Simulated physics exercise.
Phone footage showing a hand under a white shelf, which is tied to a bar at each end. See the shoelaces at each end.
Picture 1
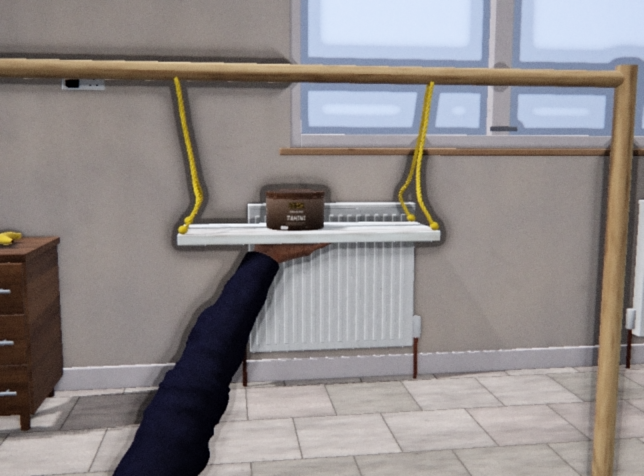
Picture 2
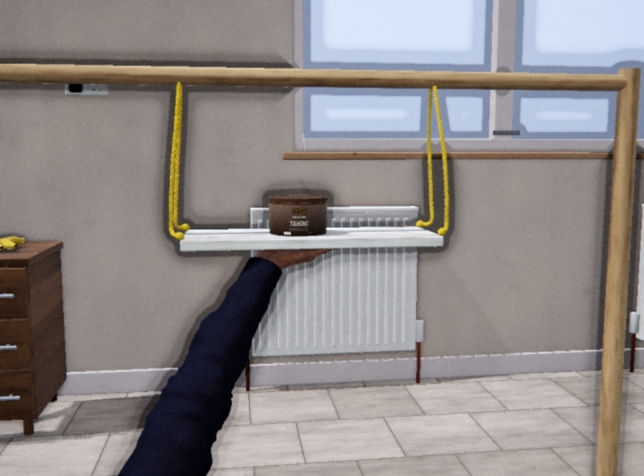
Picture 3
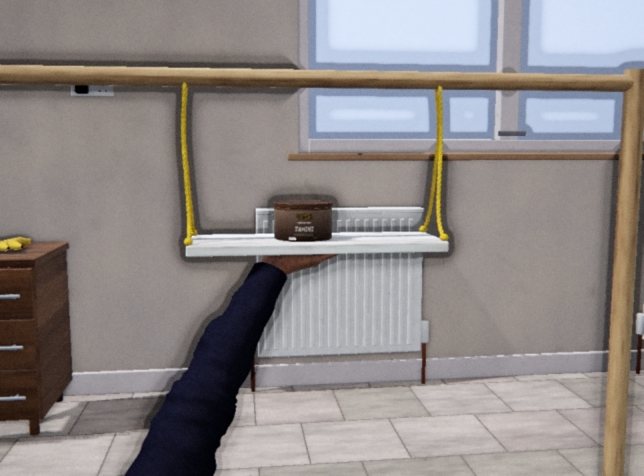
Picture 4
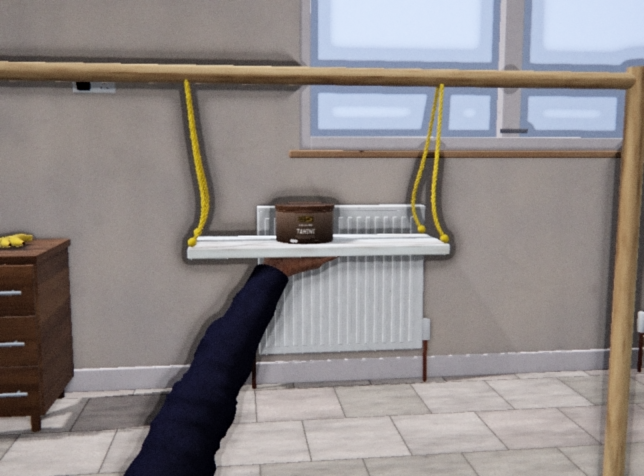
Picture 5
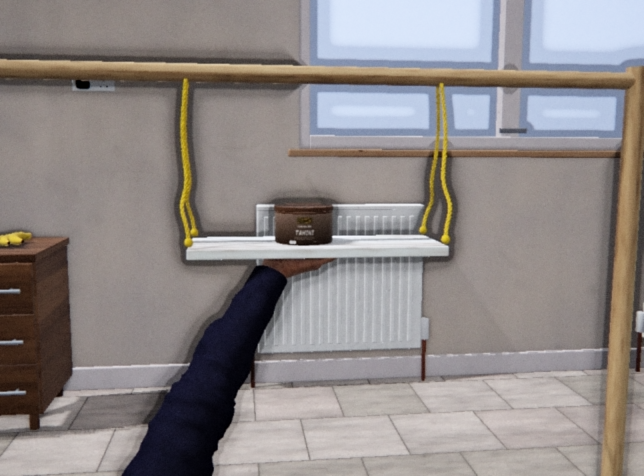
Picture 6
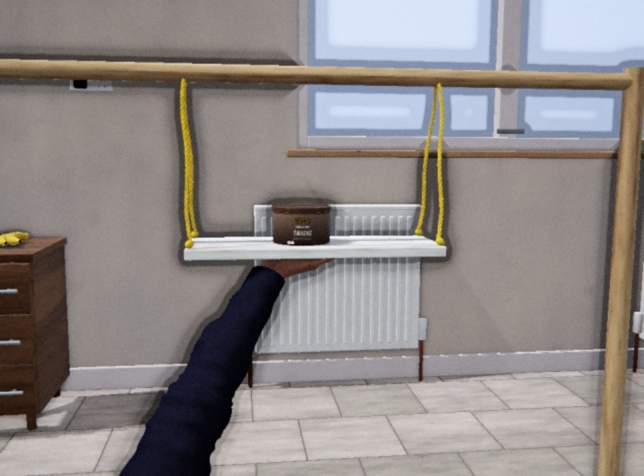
A white shelf with a brown tub on it, hung from a wooden bar by yellow shoelaces, shifted slightly right and down above a hand, while the laces swayed and drew straighter.
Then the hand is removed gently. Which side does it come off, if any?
It stays up there.
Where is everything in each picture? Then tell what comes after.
In the first picture, brown tub (295, 210); white shelf (313, 238).
In the second picture, brown tub (298, 215).
In the third picture, brown tub (303, 220).
In the fourth picture, brown tub (305, 222); white shelf (322, 251).
In the fifth picture, brown tub (304, 224).
In the sixth picture, brown tub (302, 224); white shelf (319, 254); left shoelaces almost straight; right shoelaces almost straight.
Then, 0.26 s on from there, board level; tub on the board near (302, 226).
In the end, board level; tub on the board near (302, 227). The brown tub remains aboard.
